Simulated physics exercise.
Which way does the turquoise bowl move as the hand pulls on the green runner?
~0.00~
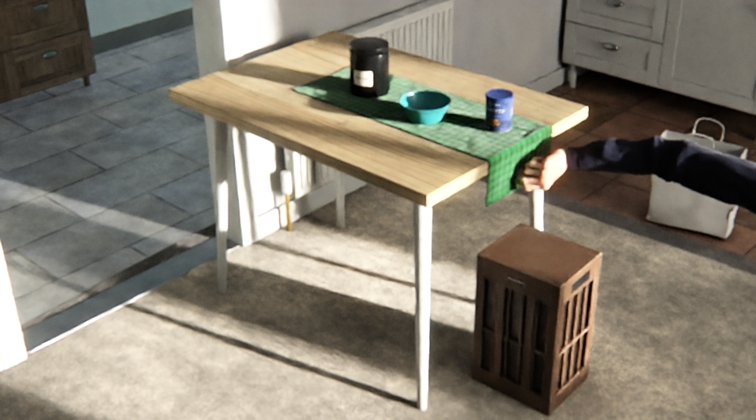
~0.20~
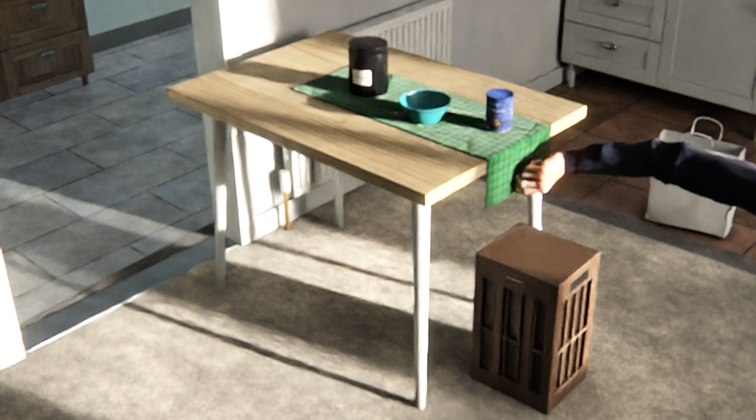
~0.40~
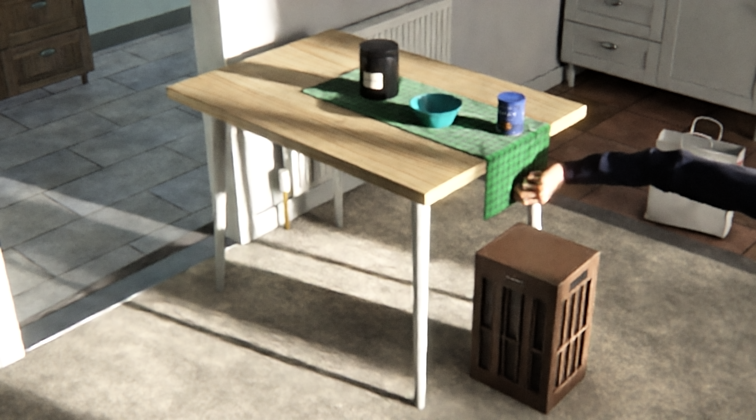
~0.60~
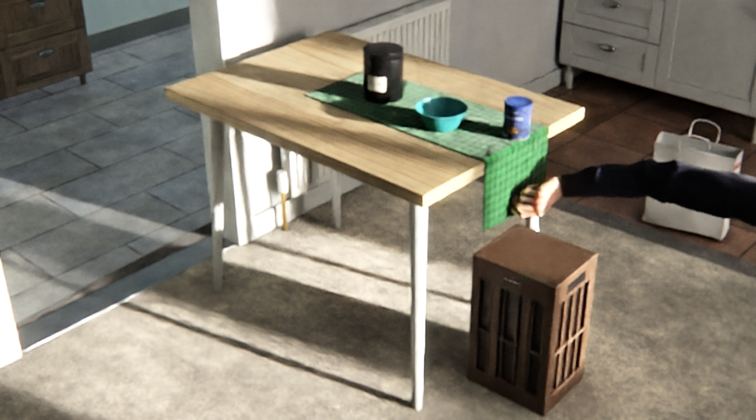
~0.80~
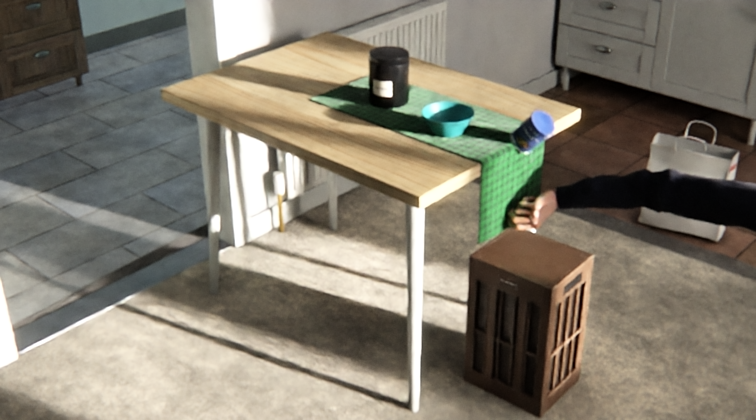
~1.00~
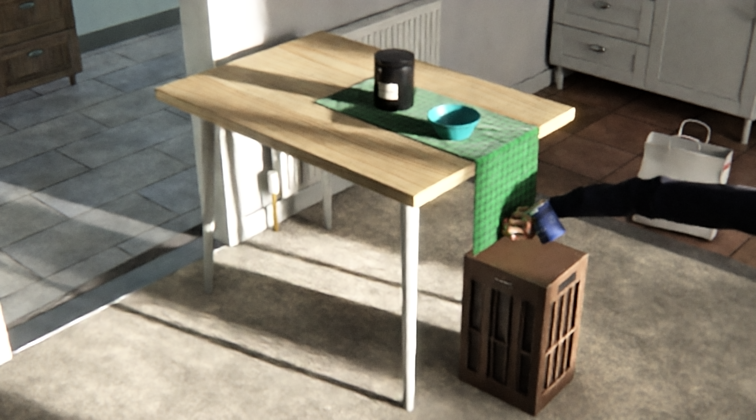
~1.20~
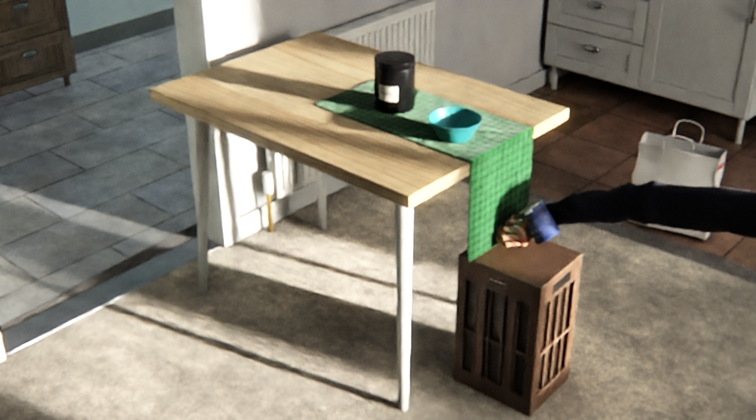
The turquoise bowl moves to the right, carried along with the runner.
The footage shows a hand slowly pulling a green runner down off a wooden table, carrying a black canister, turquoise bowl and blue tin rightward until the tin tips over the edge, while the bowl and canister stay on the table and the hem reaches the brown crate.
